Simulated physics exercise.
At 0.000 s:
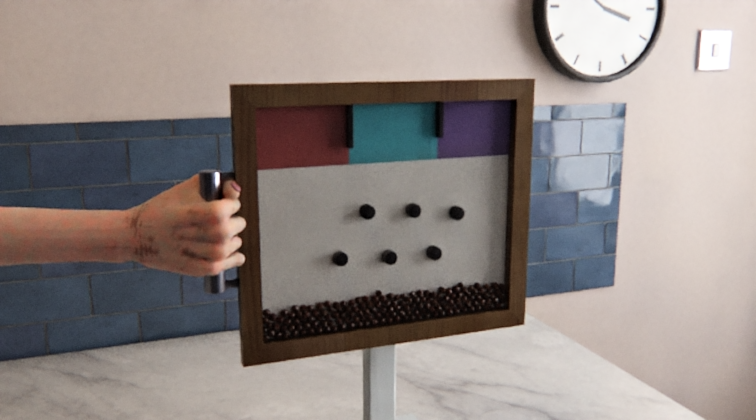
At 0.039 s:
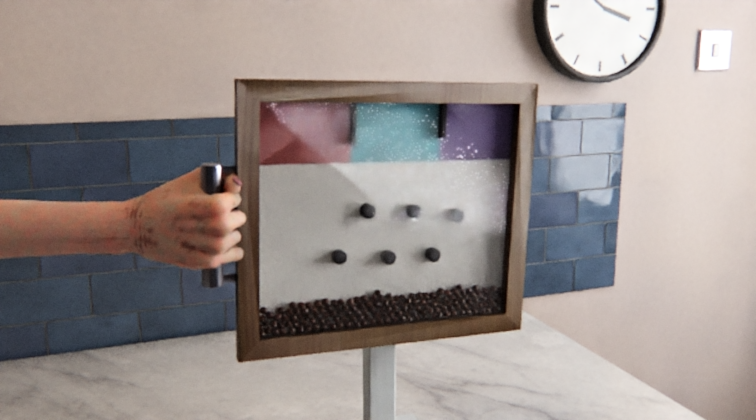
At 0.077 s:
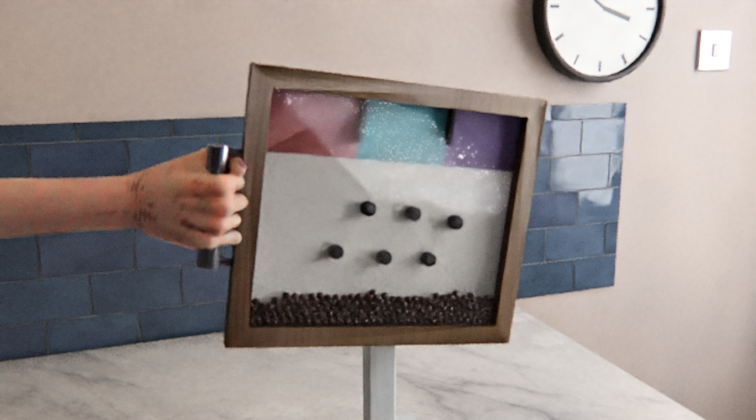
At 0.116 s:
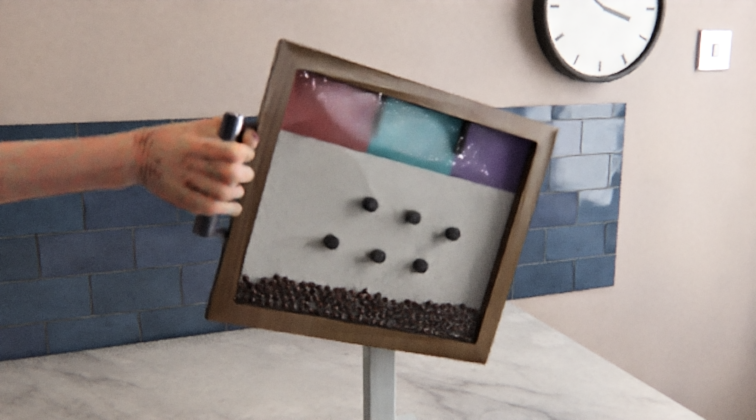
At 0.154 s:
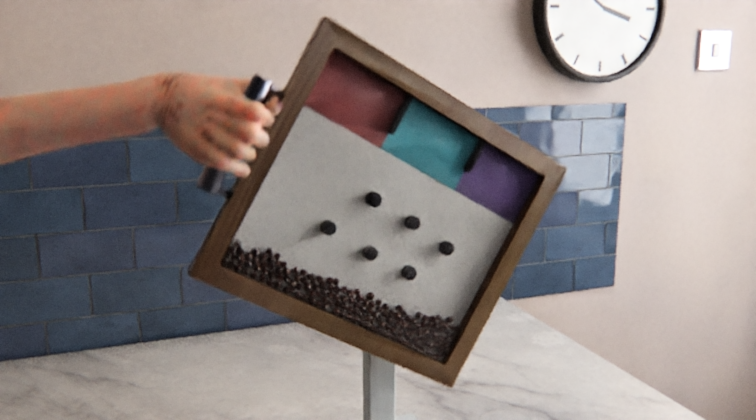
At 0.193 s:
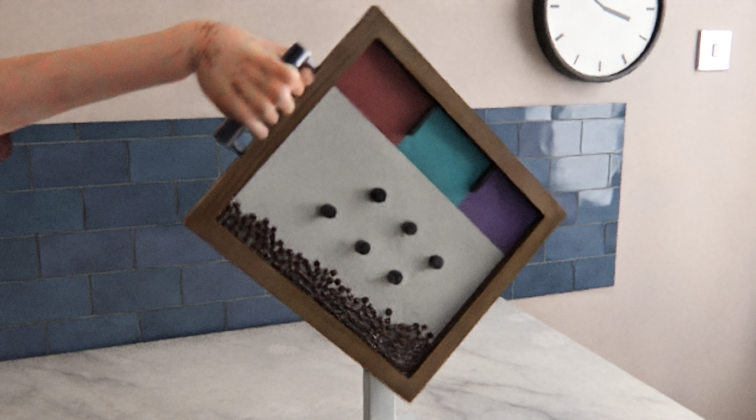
A hand gripping the side handle turned a wooden-framed case clockwise, slowly and then further, until it was steeply tilted, while the dark beads inside shifted into a sloping layer below six pegs.
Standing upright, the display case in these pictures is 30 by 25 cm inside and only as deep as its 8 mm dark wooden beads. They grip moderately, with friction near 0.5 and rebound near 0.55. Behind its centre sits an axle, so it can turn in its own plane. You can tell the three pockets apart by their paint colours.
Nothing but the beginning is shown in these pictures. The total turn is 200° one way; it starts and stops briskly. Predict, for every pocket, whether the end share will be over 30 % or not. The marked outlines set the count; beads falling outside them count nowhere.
Red pocket: Not over; purple pocket: Over; turquoise pocket: Over.
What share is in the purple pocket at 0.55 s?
Close to 20 % of the load.
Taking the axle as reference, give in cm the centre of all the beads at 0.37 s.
About 10 cm left and 2 cm below.
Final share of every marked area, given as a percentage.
In per cent: Red pocket gets 20, purple pocket gets 40, turquoise pocket gets 40.
After 0.37 s, it stands 108° clockwise; the beads' middle is 10 cm left of and 2 cm below the centre; nothing in the marked areas.
After 0.55 s, it stands 172° clockwise; the beads' middle is 8 cm left of and level with the centre; purple 20 %.
After 0.70 s, it has come round 200° clockwise; the beads' middle is 7 cm left of and 5 cm below the centre; red 10 %, purple 45 %, turquoise 15 %.
Settled by 1.8 s, it has come round 200° clockwise; red 20 %, purple 40 %, turquoise 40 %.
